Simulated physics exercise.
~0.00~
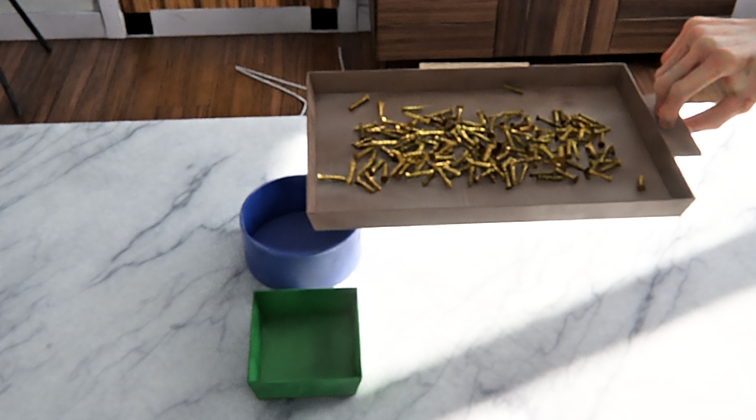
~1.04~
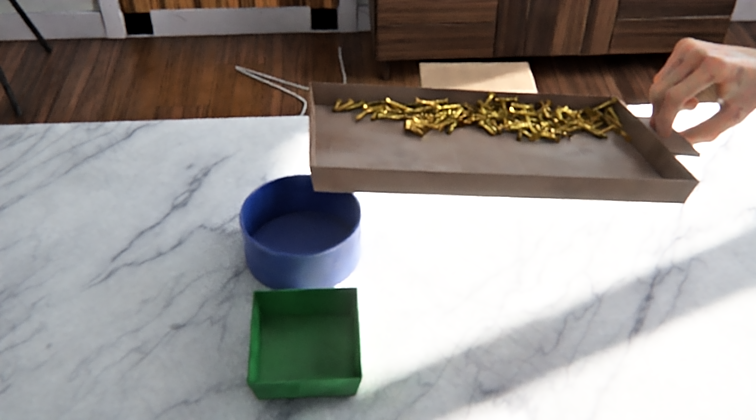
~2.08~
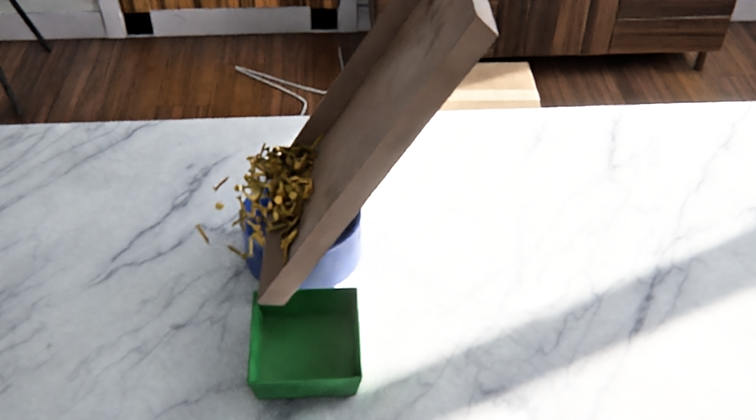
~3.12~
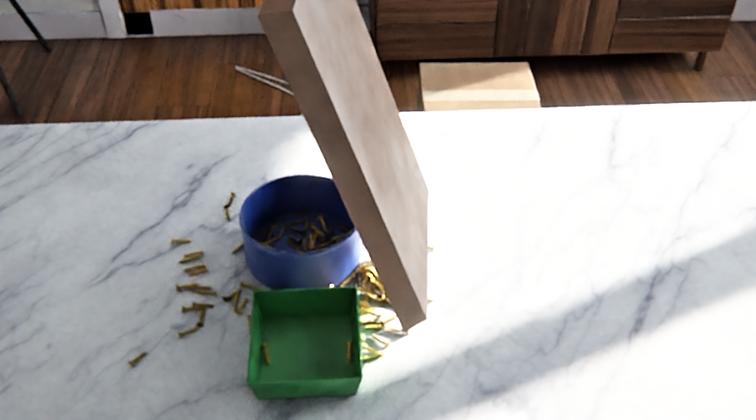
On a white marble table seen from above at an angle, with wooden cabinets and a wood floor behind, a round blue pot stands just beyond a square green tin. A hand at the right holds a shallow brown tray scattered with many small brass-coloured screws. The tray tips slightly and the screws gather along its far side. It then tilts steeply with its low side to the left, and the screws pour towards the blue pot. Finally the tray stands past upright, emptied, with many screws in the pot, more scattered on the table and almost none in the green tin.
